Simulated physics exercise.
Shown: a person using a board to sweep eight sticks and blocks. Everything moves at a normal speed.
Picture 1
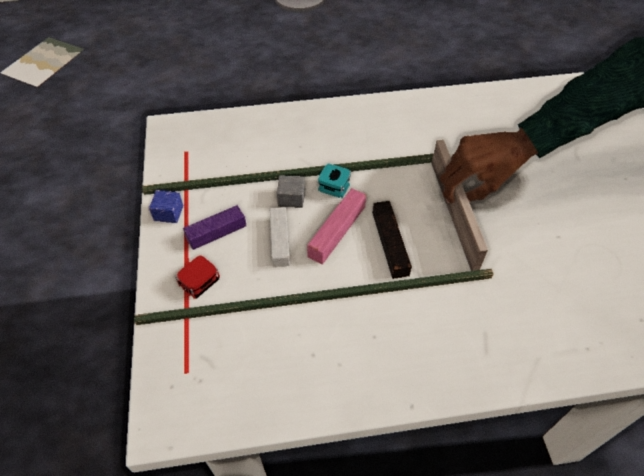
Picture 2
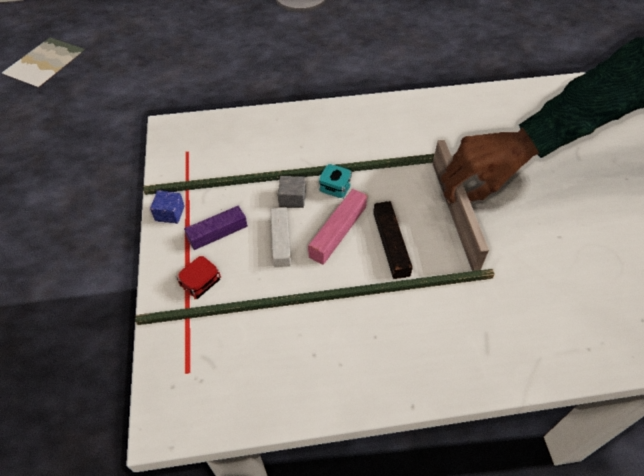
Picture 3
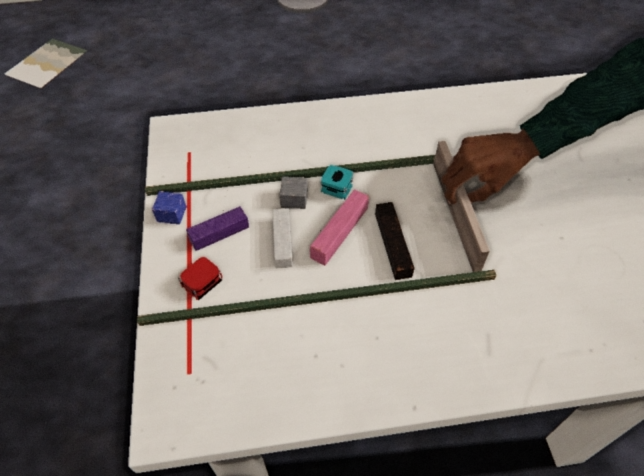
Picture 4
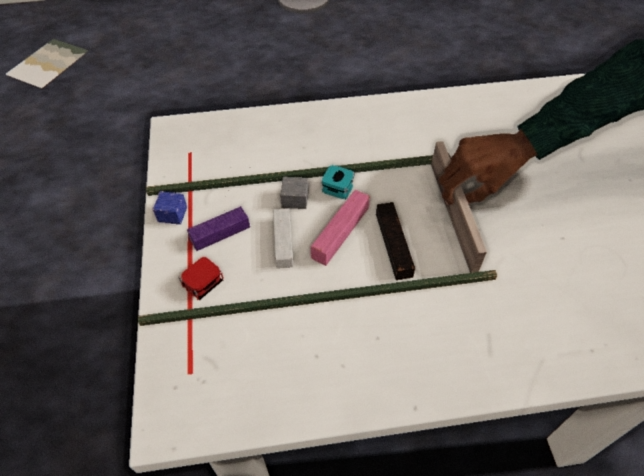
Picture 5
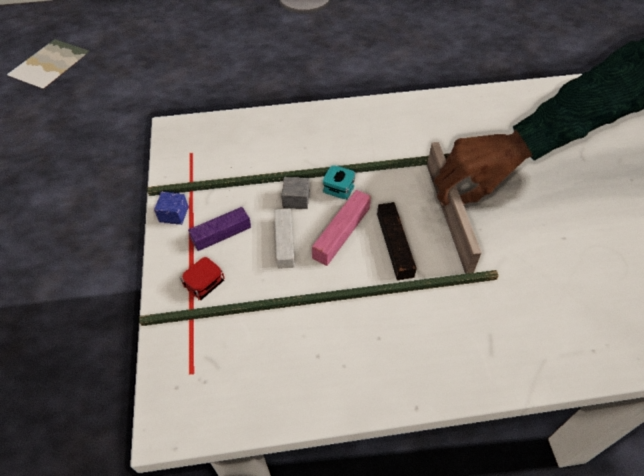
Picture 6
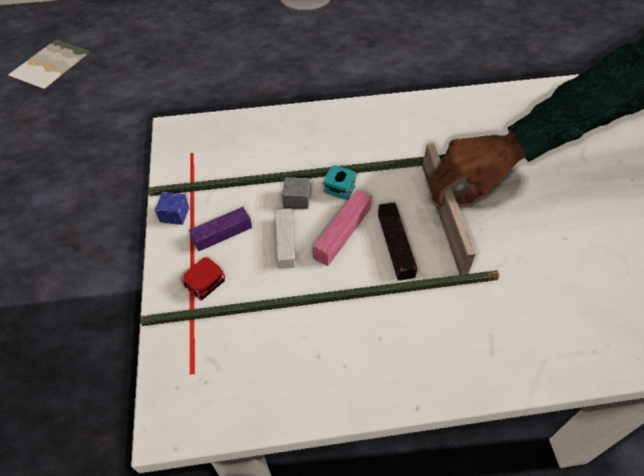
The clip shows eight colored blocks and sticks lying between two dark rails on a white table, crossed by a red line. A hand holds a board at the right, then slides it slightly left while the pieces stay still.
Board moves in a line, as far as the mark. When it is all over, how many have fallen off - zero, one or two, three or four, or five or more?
By then one or two have fallen off.
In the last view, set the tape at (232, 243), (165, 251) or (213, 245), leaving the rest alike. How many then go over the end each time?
Going through each try, you'd get 0, 6 and 2.
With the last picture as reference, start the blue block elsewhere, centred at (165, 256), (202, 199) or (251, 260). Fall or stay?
In turn: Topples off, topples off, topples off.
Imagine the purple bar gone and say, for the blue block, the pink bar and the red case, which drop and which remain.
Final state: Blue block off, pink bar in place, red case in place.
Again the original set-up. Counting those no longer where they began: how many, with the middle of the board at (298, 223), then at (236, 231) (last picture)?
First 6, then 8.
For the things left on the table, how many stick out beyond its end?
Answer: 2.
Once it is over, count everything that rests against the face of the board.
The count comes out at 2.
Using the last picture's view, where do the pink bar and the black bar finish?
The pink bar at (163, 244), the black bar at (182, 266).
Early on, none off yet; blue block at rest near (173, 208); red case at rest near (204, 279); purple bar at rest near (221, 229).
A while later, none off yet; blue block at rest near (173, 208); red case at rest near (204, 279); purple bar moving near (214, 230).
Further along, none off yet; blue block travelled about its own width near (155, 210); red case travelled about its own width near (179, 292); purple bar travelled about its own width near (147, 241).
Finally, the number that fall off is one or two; lost, purple bar and blue block.
